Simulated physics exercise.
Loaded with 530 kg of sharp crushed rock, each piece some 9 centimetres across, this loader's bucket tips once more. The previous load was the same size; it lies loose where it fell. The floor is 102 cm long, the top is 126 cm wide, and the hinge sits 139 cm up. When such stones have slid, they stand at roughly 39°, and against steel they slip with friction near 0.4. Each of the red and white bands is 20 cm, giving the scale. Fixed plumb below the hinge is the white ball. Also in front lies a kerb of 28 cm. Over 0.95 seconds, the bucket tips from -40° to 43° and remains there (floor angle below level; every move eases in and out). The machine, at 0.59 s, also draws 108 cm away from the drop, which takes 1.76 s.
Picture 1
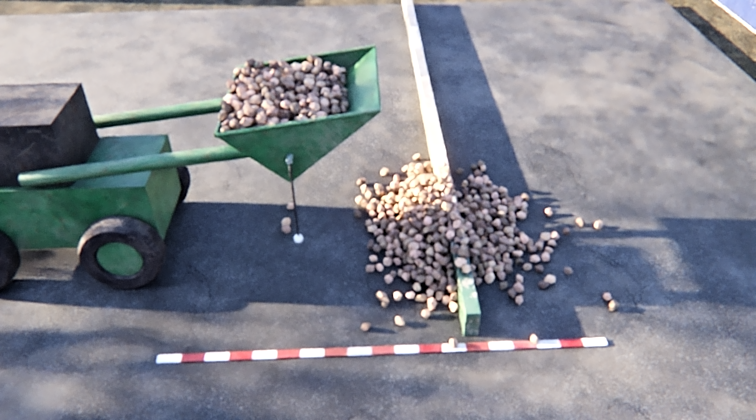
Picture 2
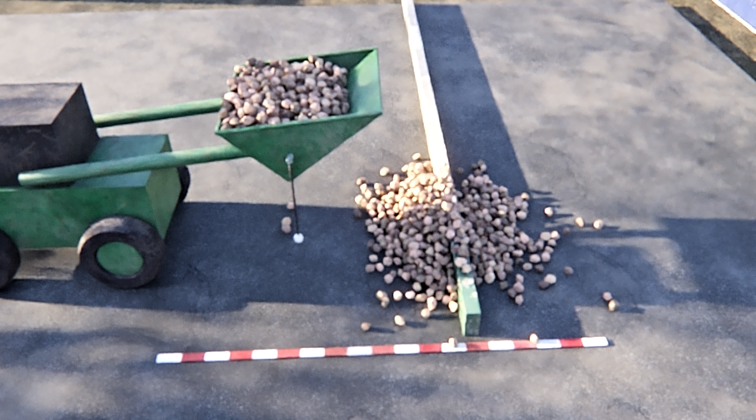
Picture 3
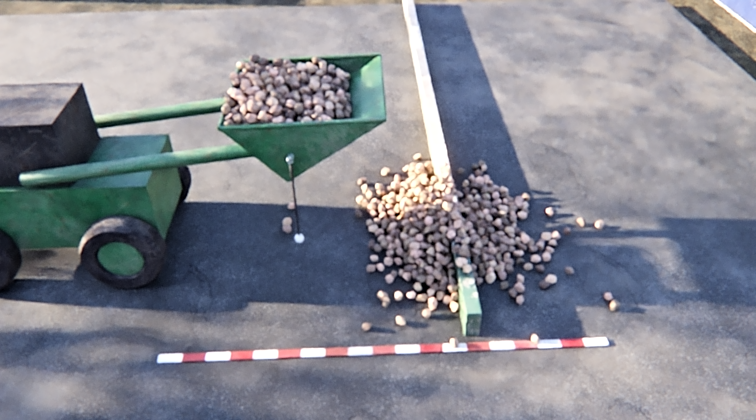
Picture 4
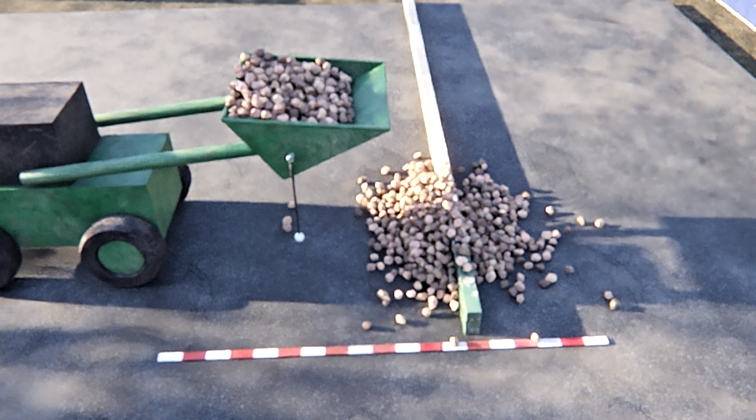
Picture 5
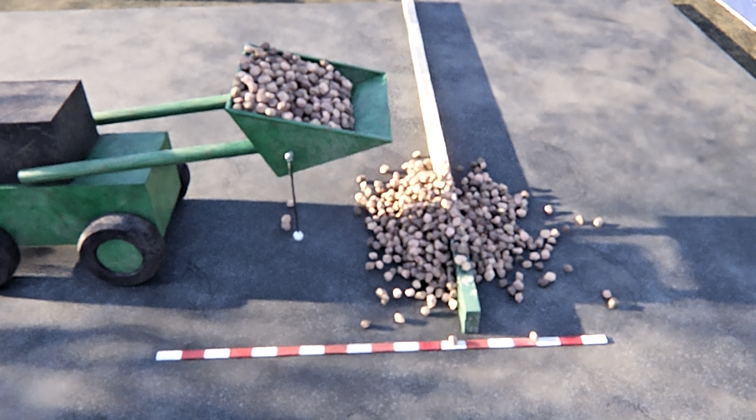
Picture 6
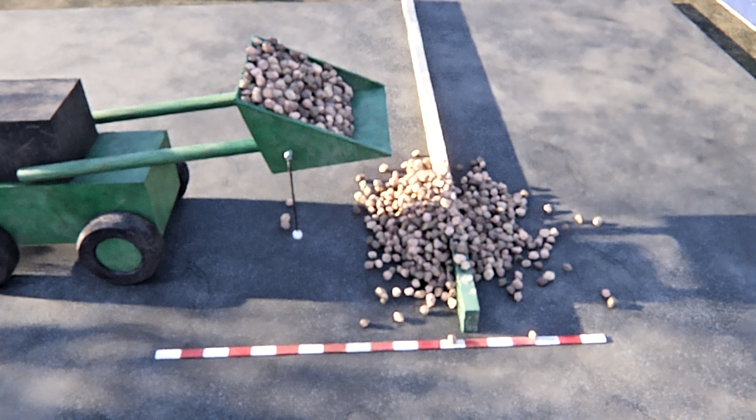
A green loader at left, on black wheels, slowly tilts its raised bucket of brownish lumps, the front lip dipping and the back rising while the load shifts slightly. The view looks down from a nearly steady camera onto sunlit and shadowed grey pavement. To the right, a loose pile of similar lumps straddles a pale kerb with a green end, behind a red-and-white striped bar, and stays still.
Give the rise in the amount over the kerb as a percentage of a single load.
0 %.
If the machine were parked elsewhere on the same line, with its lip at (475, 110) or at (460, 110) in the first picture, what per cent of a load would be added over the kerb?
About 30 per cent from the first spot and 15 per cent from the second.
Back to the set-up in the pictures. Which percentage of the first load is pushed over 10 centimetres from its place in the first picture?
About 0 %.
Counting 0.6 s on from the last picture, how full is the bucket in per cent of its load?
Held: Around 55 % of the load.
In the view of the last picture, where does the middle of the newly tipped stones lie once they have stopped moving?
Their centre ends up near (360, 225).
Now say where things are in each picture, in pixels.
In the first frame, the bucket is at -40°, its lip at (380, 111); the top of the load is at (277, 74). The earlier load is highest near (450, 215), 38 cm above ground level, 70 % on this side of the kerb, 30 % over the kerb.
The second frame shows lip at (382, 113), floor tilted -38°, highest stones at (278, 74).
In the third frame, the bucket is at -34°, its lip at (386, 120); the top of the load is at (274, 70).
In the fourth frame, the bucket is at -27°, its lip at (390, 129); the top of the load is at (266, 67).
In the fifth frame, the bucket is at -18°, its lip at (392, 141); the top of the load is at (260, 58).
The sixth frame shows lip at (392, 155), floor tilted -8°, highest stones at (264, 53).
Then, 0.3 s after the last picture the floor is at 30°; in per cent of one load, 100 in the bucket, 70 on this side of the kerb, 30 over the kerb; the foremost stones are at (578, 245).
Then, 0.6 s after the last picture the floor is at 43°; in per cent of one load, 55 in the bucket, 115 on this side of the kerb, 30 over the kerb; the foremost stones are at (578, 245).
Then, 2.4 s after the last picture the floor is at 43°; in per cent of one load, 0 in the bucket, 170 on this side of the kerb, 30 over the kerb; the foremost stones are at (578, 245).
Then, 5.2 s after the last picture the floor is at 43°; in per cent of one load, 0 in the bucket, 170 on this side of the kerb, 30 over the kerb; the foremost stones are at (578, 245). Net gain over the kerb, 0.
